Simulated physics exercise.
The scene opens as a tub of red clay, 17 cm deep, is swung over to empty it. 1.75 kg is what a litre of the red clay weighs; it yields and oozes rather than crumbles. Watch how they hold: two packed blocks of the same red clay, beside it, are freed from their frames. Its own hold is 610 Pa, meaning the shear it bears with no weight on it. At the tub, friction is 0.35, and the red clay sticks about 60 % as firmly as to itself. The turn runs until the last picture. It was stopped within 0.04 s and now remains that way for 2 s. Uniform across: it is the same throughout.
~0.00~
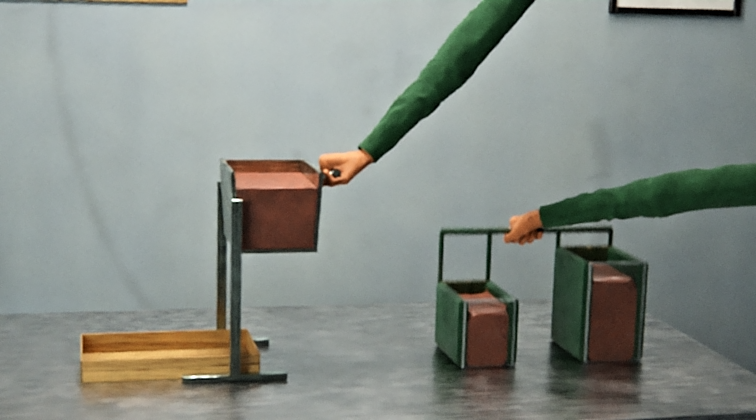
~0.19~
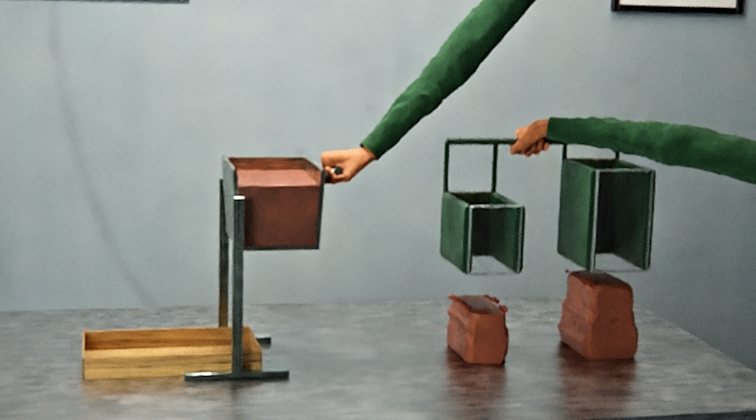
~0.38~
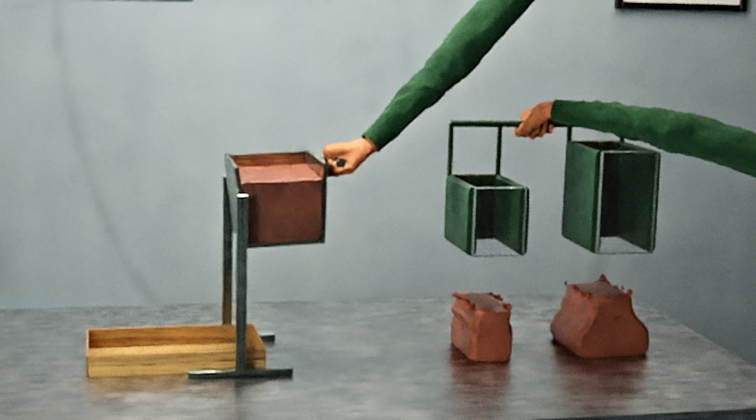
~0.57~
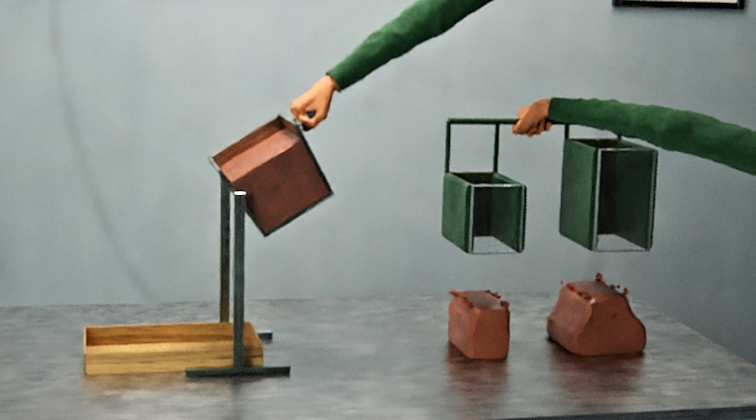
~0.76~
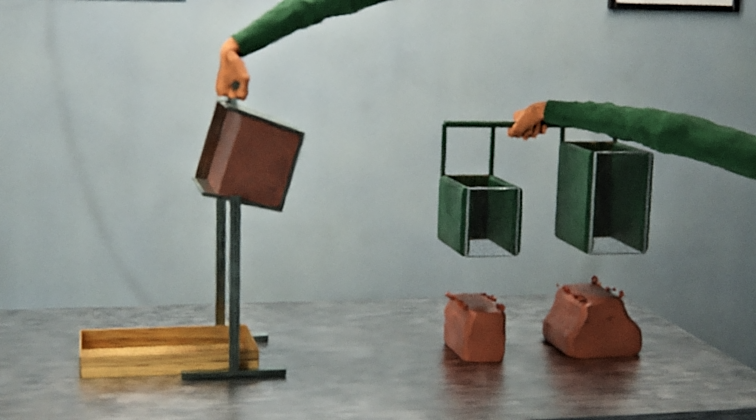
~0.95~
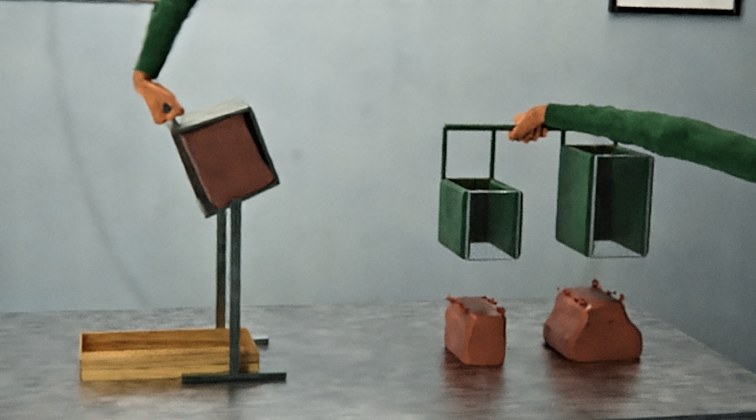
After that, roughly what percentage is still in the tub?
Roughly 0 %.
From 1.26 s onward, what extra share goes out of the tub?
It works out to some 25 per cent of the load.
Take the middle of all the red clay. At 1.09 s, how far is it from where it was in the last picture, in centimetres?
Shift: Roughly 8 cm.
After 1.09 s, the tub is at 112 degrees and holds 67 %.
After 1.26 s, the tub is at 112 degrees and holds 23 %.
After 1.43 s, the tub is at 112 degrees and holds 0 %.
After 1.60 s, the tub is at 112 degrees and holds 0 %.
After 2.95 s, at the end, the tub is at 112 degrees and holds 0 %.
